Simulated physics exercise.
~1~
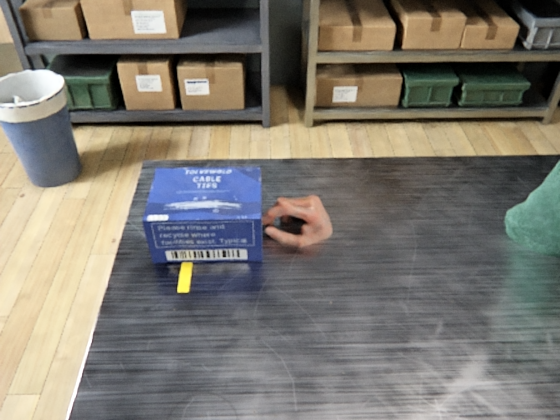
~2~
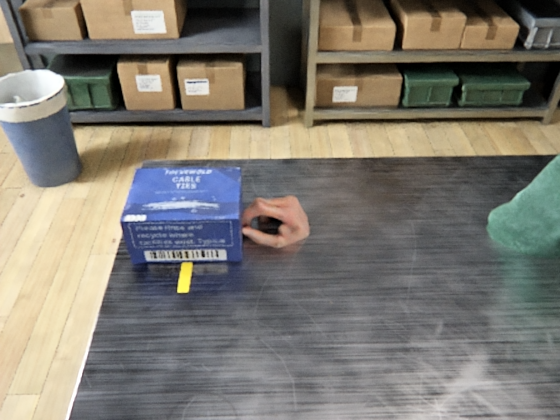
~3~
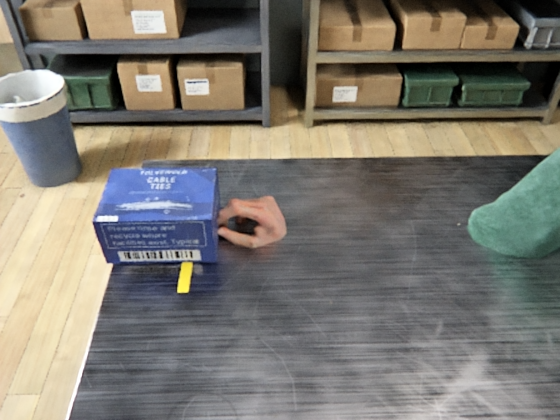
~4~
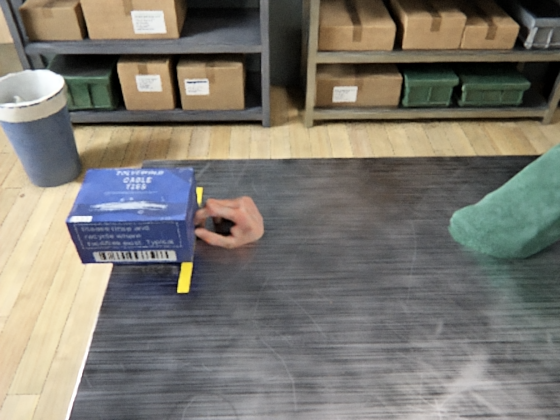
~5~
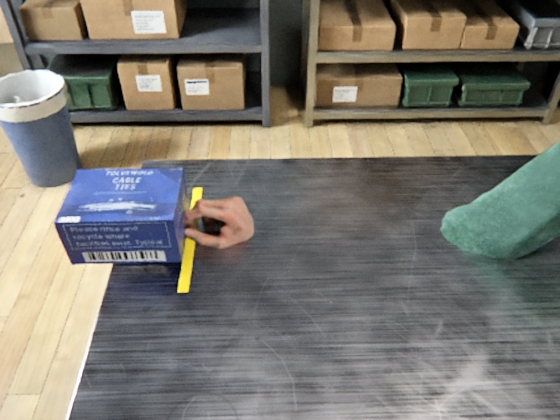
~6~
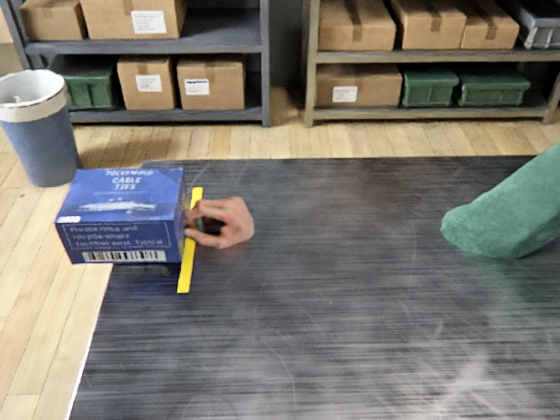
A blue box of cable ties slid left across a dark tabletop, nudged by fingertips past a yellow strip of tape, while a green-covered shape moved left too, and the box came to rest at the table's left edge, still on top.
